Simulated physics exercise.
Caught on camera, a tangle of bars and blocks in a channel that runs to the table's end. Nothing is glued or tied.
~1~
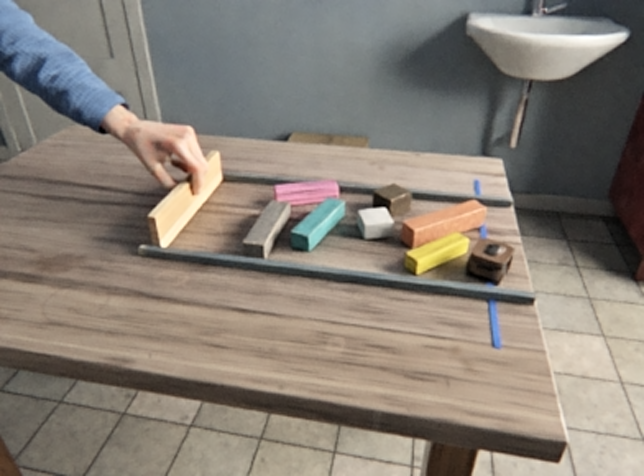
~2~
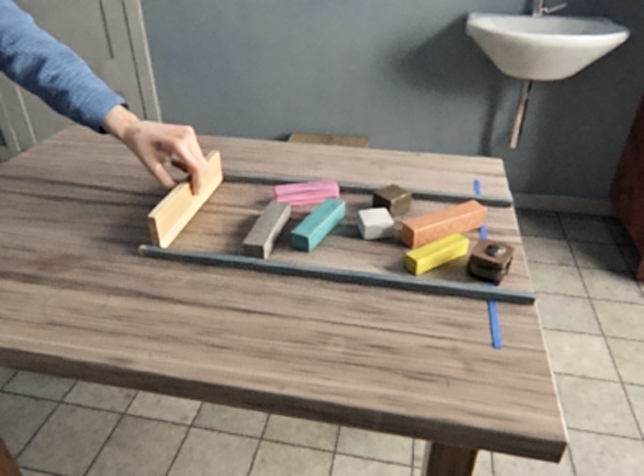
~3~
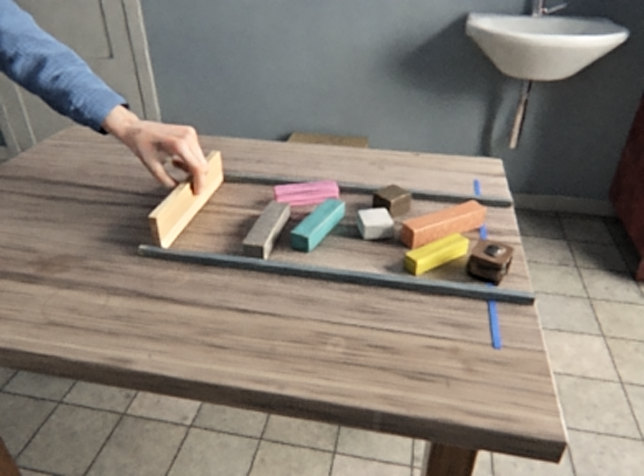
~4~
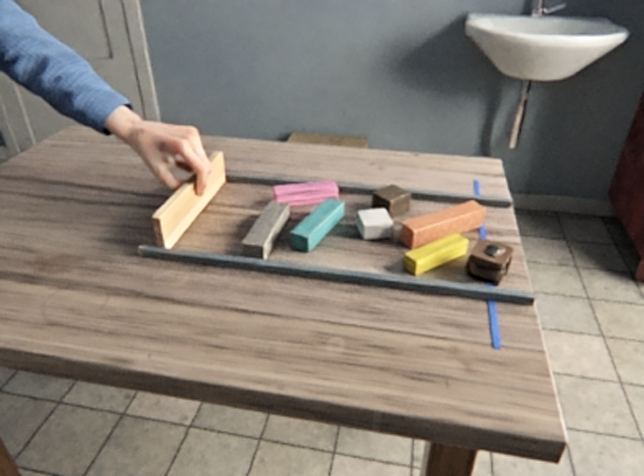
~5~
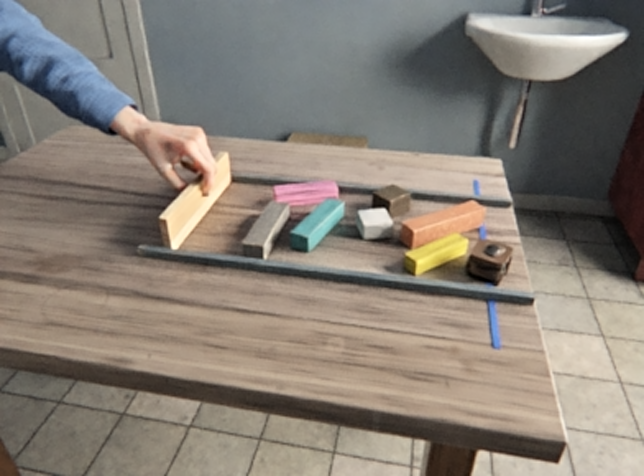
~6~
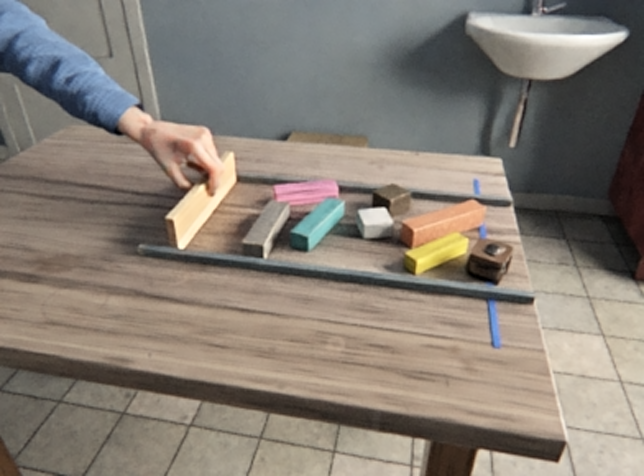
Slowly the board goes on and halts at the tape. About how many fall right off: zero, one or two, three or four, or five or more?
The number that fall off is five or more.
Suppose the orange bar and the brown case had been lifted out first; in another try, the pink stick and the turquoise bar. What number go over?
It would be 3 and 3.
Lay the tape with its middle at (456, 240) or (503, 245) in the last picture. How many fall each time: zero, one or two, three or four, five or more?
The falls would be one or two; 5 or more.
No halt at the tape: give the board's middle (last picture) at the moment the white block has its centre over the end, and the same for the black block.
For the white block at (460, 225), for the black block at (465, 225).
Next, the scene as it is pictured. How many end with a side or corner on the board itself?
The number is 2.
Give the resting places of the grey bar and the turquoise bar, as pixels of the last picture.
The grey bar stops around (499, 253); the turquoise bar around (520, 243).
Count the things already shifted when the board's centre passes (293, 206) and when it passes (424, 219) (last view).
First 3, then 8.
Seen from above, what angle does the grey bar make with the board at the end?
Roughly 0° out of line.
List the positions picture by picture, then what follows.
In the first picture, brown case (490, 261); orange bar (444, 224); yellow stick (437, 253); board (190, 196); tape (485, 243).
In the second picture, orange bar (444, 224); board (190, 196).
In the third picture, yellow stick (437, 253); grey bar (268, 229).
In the fourth picture, brown case (489, 262); white block (375, 224).
In the fifth picture, orange bar (444, 224); turquoise bar (319, 224).
In the sixth picture, brown case (489, 261); orange bar (444, 223); yellow stick (436, 253); board (206, 197); tape (484, 243).
Soon after, none off yet; brown case at rest near (489, 261); orange bar at rest near (444, 223); yellow stick at rest near (436, 253).
After that, none off yet; brown case at rest near (489, 261); orange bar displaced a little near (470, 223); yellow stick moving near (443, 256).
And then, none off yet; brown case displaced about its own width near (526, 272); orange bar displaced about its own width near (527, 227); yellow stick displaced about its own width near (495, 267).
In the end, the number that fall off is five or more; gone, white block, black block, yellow stick, orange bar and brown case.
